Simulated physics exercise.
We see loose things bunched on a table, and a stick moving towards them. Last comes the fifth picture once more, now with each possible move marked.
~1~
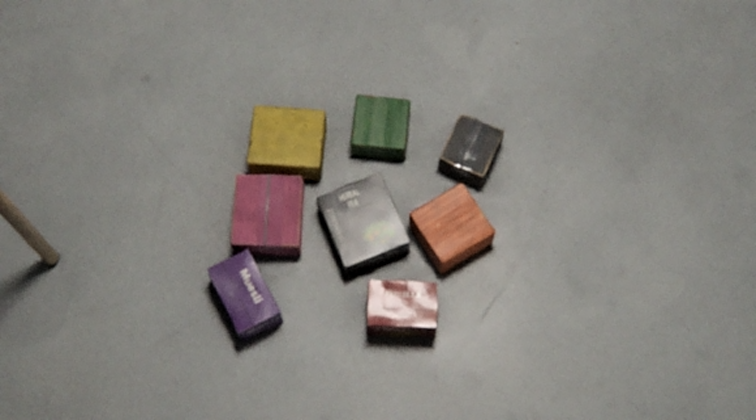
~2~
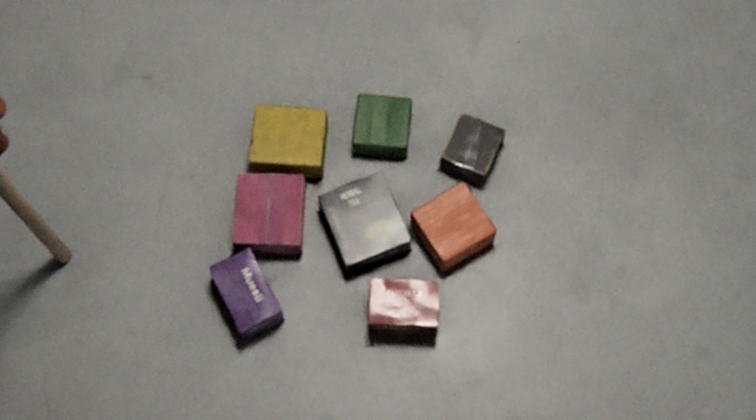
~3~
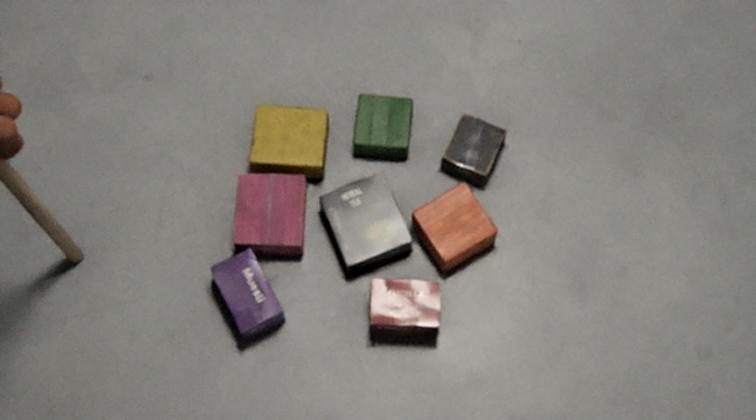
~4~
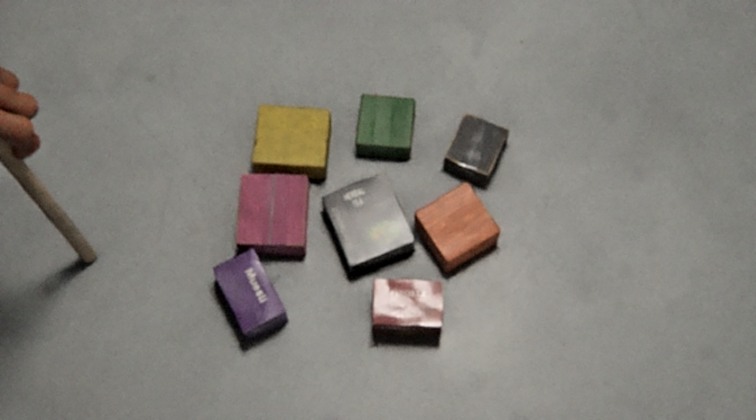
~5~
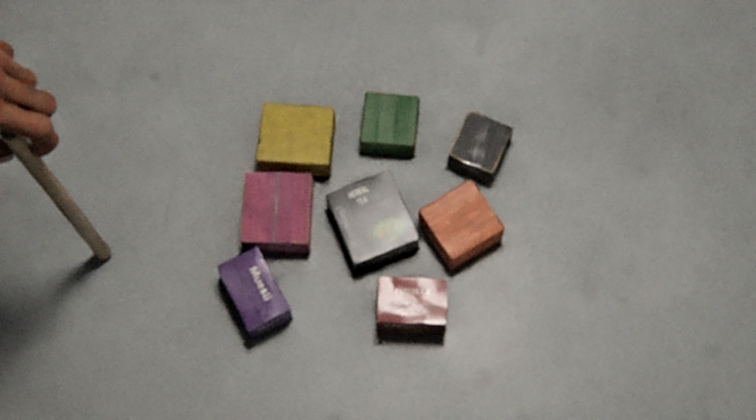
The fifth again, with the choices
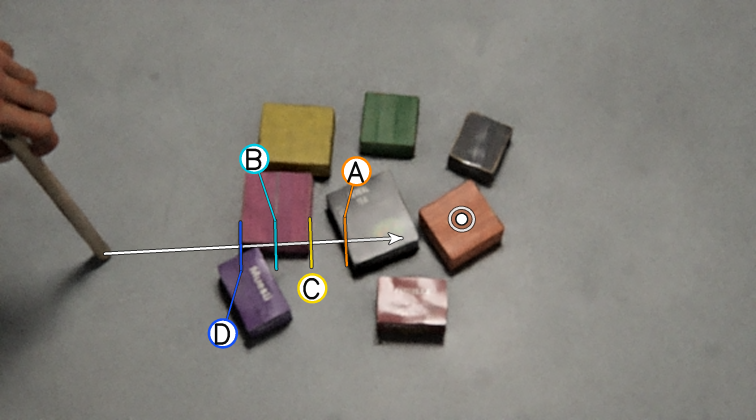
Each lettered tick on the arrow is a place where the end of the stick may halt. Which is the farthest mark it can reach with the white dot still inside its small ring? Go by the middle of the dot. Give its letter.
It should halt at B.
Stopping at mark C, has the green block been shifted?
By then, no.
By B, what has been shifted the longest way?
It is the pink box.
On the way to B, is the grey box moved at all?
No.
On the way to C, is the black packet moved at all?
By then, yes.
On the copy, A at (346, 241); B at (276, 245); C at (311, 243); D at (241, 246); the arrow from (105, 254) to (402, 238); the white dot at (462, 219).
On B. First, foot of the stick (168, 251).
Then, foot of the stick (232, 247).
Finally, foot of the stick (276, 245); pink box (307, 204); black packet (384, 220); the dot is still in its ring.
By contrast, A shifts the dotted thing to (498, 226); C shifts the dotted thing to (486, 224); D keeps the dot in but is short.
